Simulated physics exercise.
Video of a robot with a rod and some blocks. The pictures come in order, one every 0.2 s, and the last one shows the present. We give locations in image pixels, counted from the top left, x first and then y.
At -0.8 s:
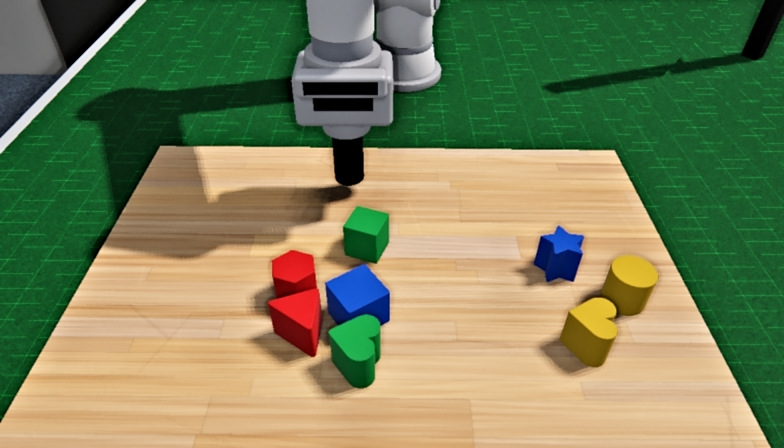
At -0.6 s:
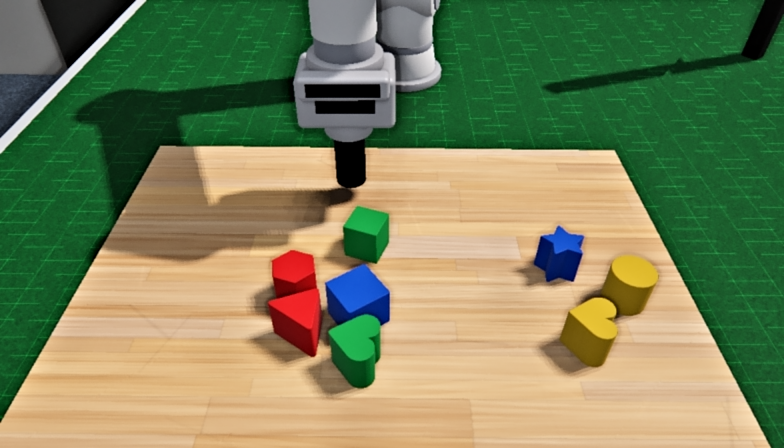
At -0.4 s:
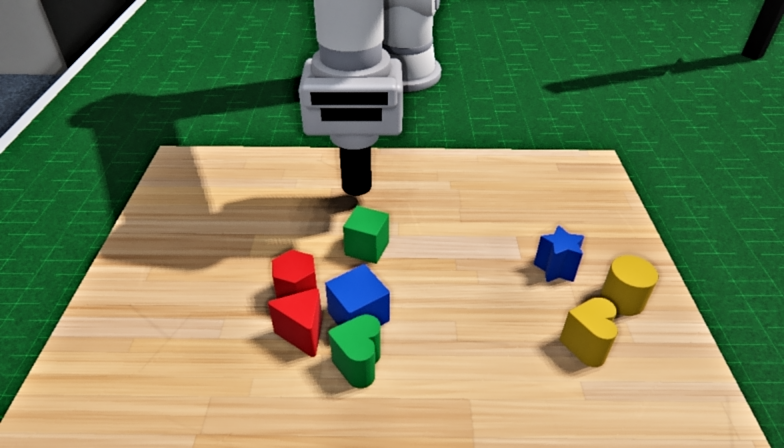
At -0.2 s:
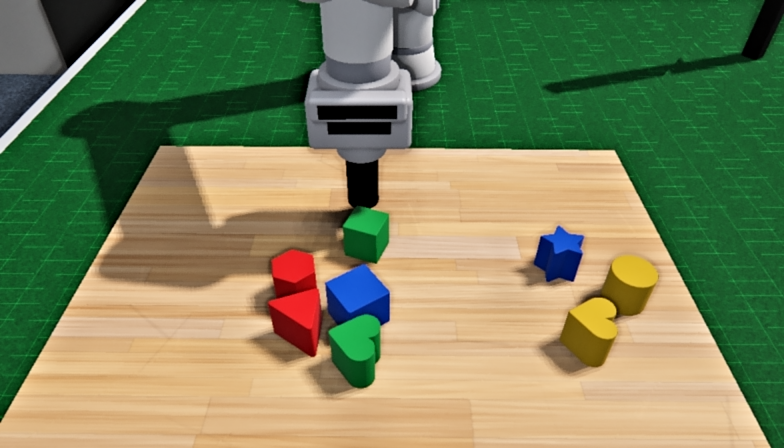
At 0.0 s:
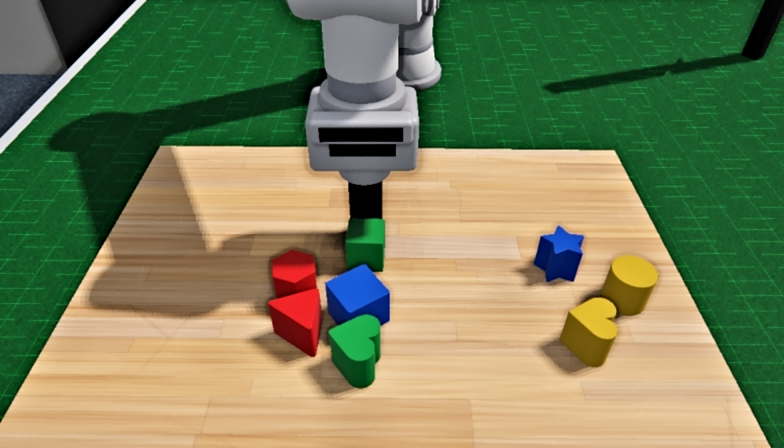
On a wooden tabletop, a grey robot arm lowers its black rod toward the viewer, nudging a green block slightly forward.
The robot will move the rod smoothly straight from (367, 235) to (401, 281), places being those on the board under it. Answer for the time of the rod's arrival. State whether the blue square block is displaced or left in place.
That block gets shifted.
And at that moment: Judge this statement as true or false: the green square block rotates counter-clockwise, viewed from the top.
It is false.
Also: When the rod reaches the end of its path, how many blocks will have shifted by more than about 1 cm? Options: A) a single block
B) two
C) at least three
I choose B.
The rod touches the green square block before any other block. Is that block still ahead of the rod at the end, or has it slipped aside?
The rod should slip past it.
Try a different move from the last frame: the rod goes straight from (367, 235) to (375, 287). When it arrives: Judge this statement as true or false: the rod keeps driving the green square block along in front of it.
The claim holds.
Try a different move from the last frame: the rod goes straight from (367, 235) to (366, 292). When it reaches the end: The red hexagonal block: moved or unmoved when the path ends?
Once the rod is done, the red hexagonal block remains in the old spot.
What follows on the original path. Halfway along, rod at (384, 244); blue square block at (356, 290); green square block at (370, 253), turned 30° clockwise.
At the end, rod at (402, 268); red triangle at (294, 307); blue square block at (346, 302); green heart at (357, 340); green square block at (367, 265), turned 50° clockwise.
